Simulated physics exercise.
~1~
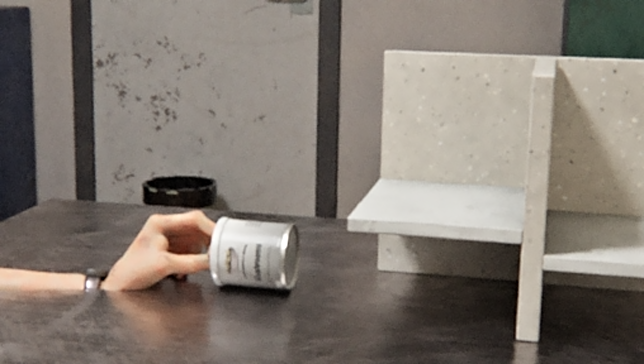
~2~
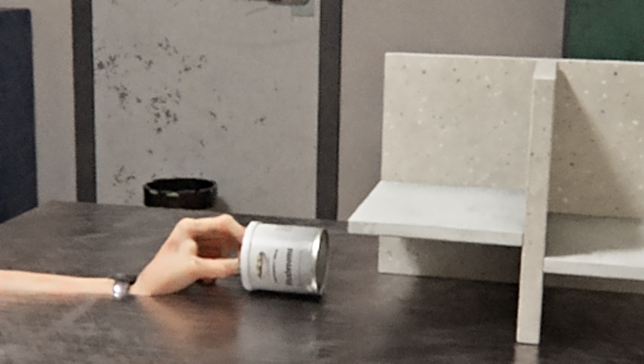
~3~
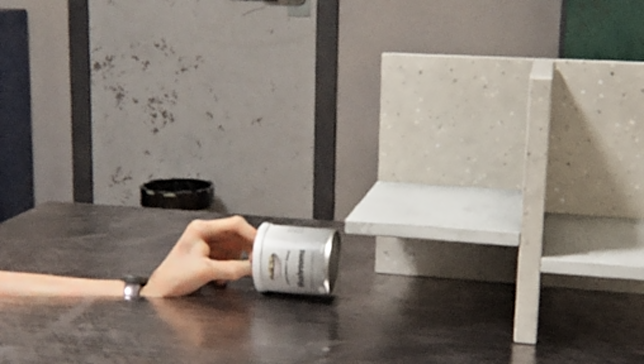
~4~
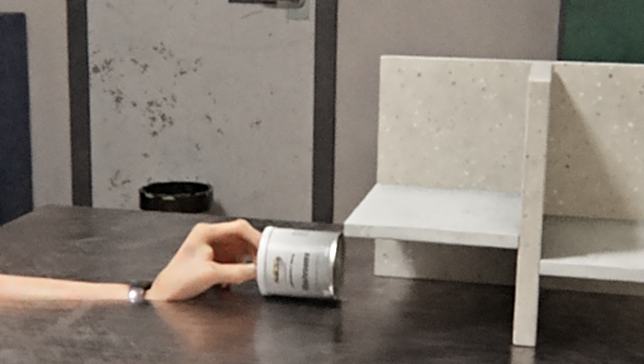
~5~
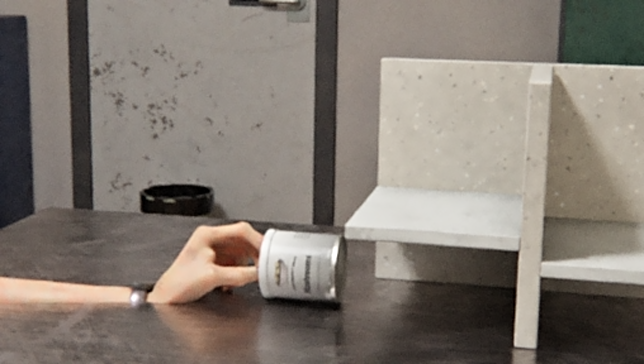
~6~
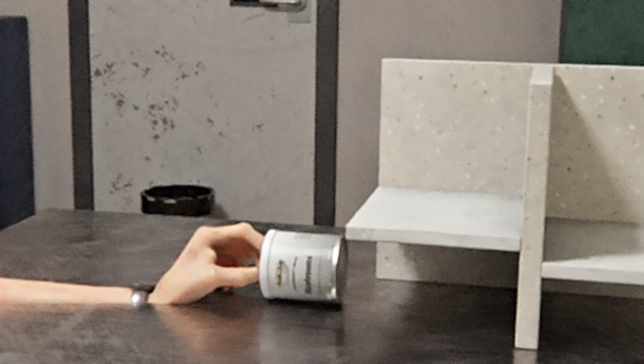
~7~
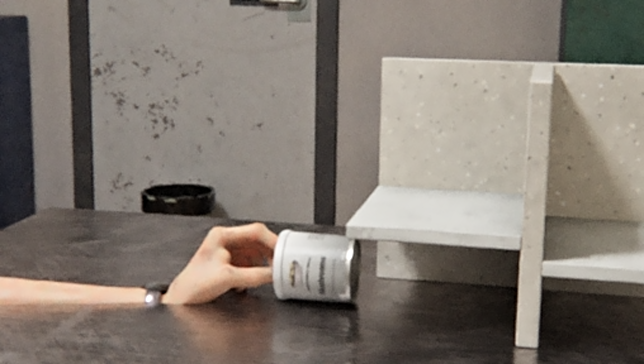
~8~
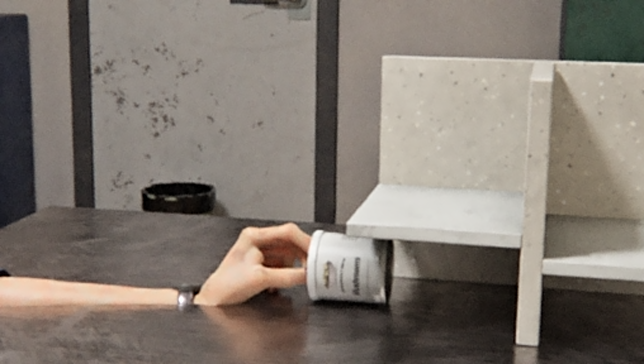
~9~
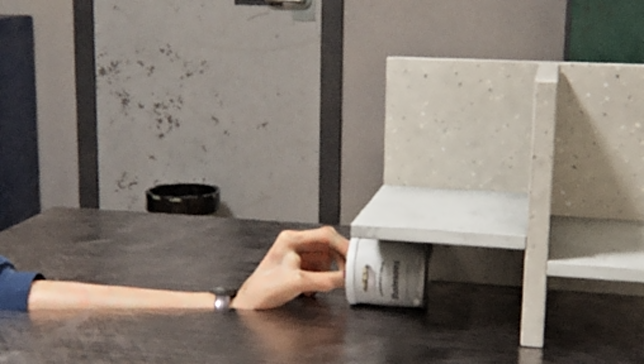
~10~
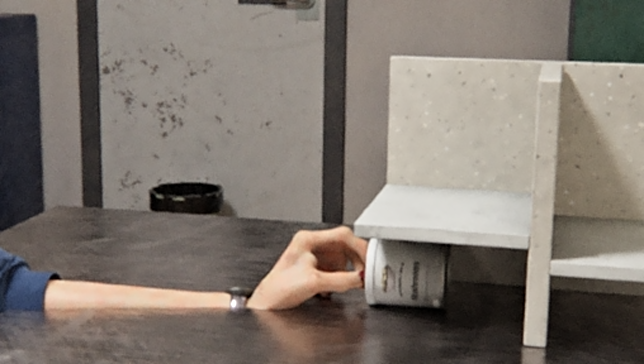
A white tin lies on its side on a dark tabletop, held at its left end by a hand wearing a wristband, seen from the front by a slightly swaying camera. To the right stands a pale speckled shelf unit with a low ledge, and a black round object sits behind, before a scuffed grey door. The hand pushes the tin right, nearly pauses, then carries on towards the opening beneath the ledge. The tin slips partly under, and a dark blue sleeve comes into view as the arm reaches further. Finally the tin rests fully underneath, the fingers still at its left end.
